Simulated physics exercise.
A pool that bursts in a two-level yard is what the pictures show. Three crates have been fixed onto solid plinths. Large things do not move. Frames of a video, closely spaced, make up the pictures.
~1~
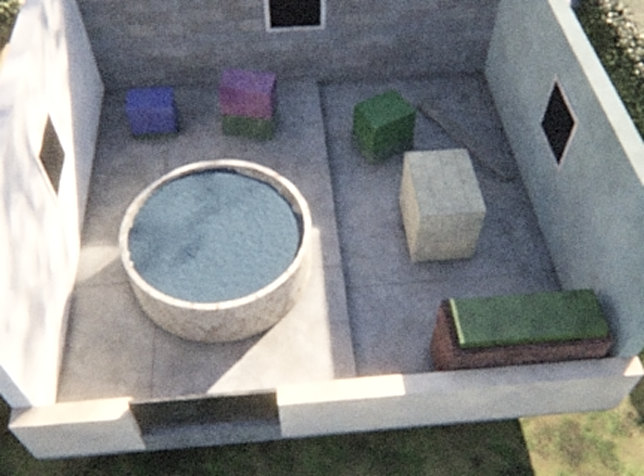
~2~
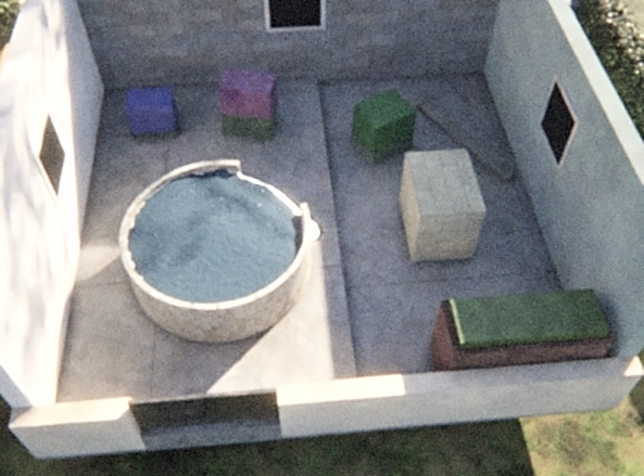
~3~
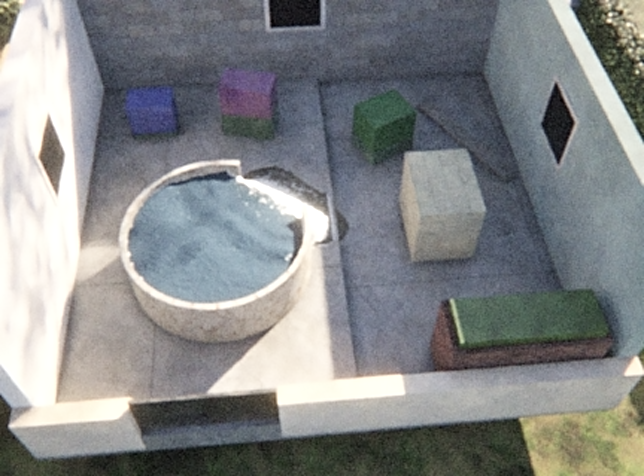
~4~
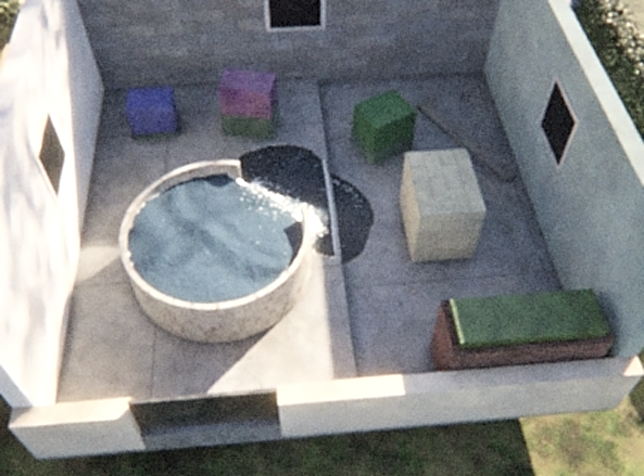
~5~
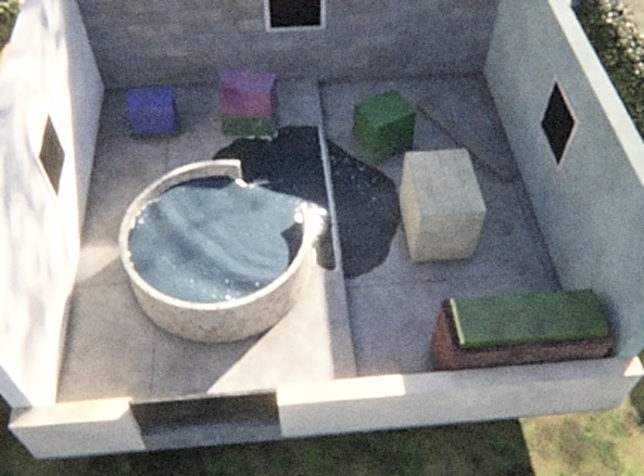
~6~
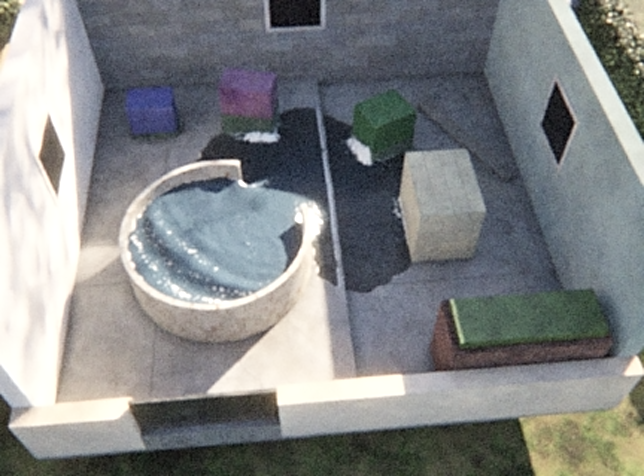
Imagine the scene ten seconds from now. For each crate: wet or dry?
My prediction: Blue crate: Dry, purple crate: Dry, green crate: Wet.
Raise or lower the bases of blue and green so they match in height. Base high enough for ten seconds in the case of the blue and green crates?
The blue crate stays clear, the green crate gets flooded.
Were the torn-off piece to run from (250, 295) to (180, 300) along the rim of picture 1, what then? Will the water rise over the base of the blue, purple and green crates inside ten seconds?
Result: Blue crate is swamped; purple crate is not reached; green crate is not reached.
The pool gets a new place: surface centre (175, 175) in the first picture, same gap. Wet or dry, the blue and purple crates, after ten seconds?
Blue: Reached; purple: Reached.
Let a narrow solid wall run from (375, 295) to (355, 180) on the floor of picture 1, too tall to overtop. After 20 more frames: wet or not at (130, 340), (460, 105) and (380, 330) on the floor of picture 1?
Taking the three spots in order: Spared, soaked, soaked.
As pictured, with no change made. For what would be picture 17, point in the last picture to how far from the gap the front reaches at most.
My guess is roughly (483, 78).
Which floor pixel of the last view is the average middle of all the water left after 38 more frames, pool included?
About (358, 200).
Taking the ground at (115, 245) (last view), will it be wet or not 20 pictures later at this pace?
Lab note: Spot reads unsubmerged.
A moment on, water covers 30 % of the floor; the blue crate water round its plinth, the purple crate water round its plinth, the green crate water round its plinth.
Next, water covers 50 % of the floor; the blue crate water round its plinth, the purple crate water round its plinth, the green crate water round its plinth.
Then, water covers 65 % of the floor; the blue crate water round its plinth, the purple crate water round its plinth, the green crate water round its plinth.
Later, water covers 80 % of the floor; the blue crate water round its plinth, the purple crate water round its plinth, the green crate water round its plinth.
In the end, water covers 90 % of the floor; the blue crate stayed above the water, the purple crate stayed above the water, the green crate was topped.
